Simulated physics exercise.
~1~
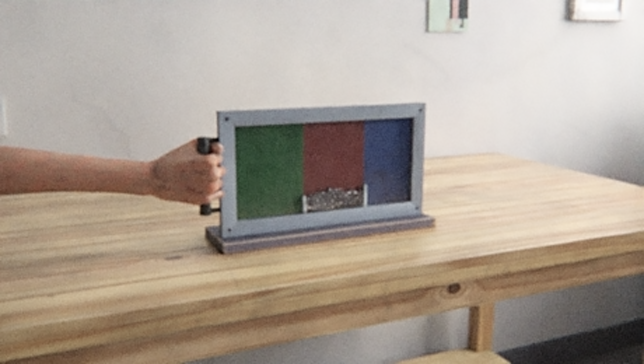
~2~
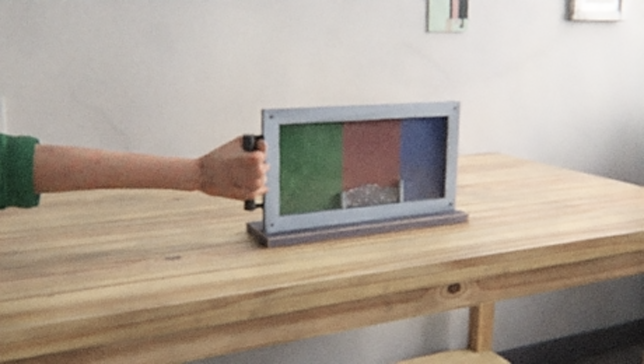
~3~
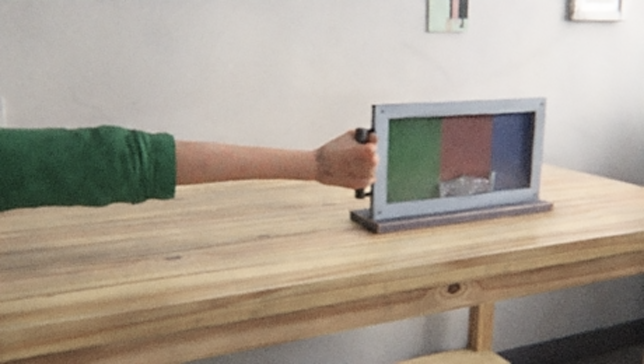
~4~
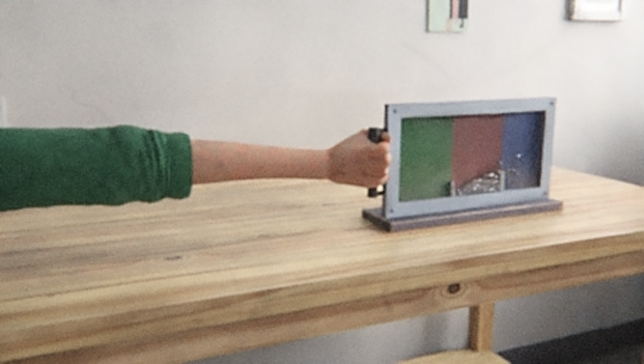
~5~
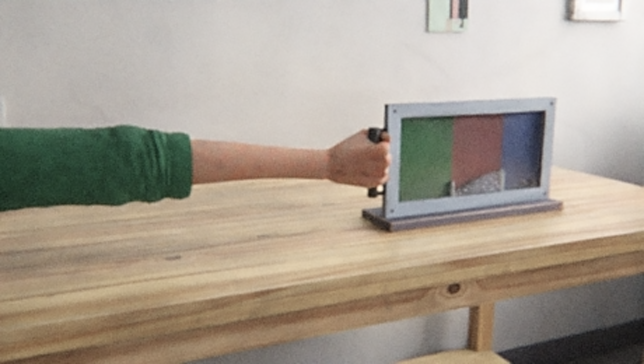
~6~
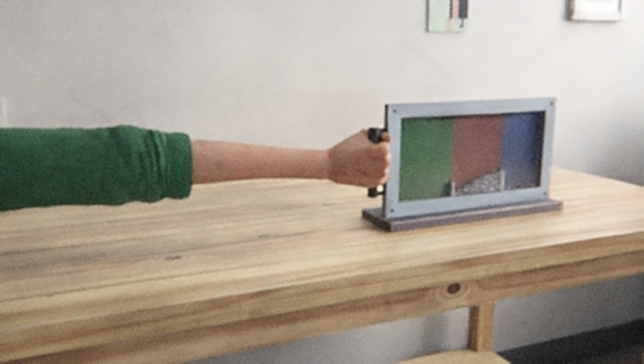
A framed clear-faced box of small steel balls being pushed right along a wooden table by hand, the balls settling mostly over red.
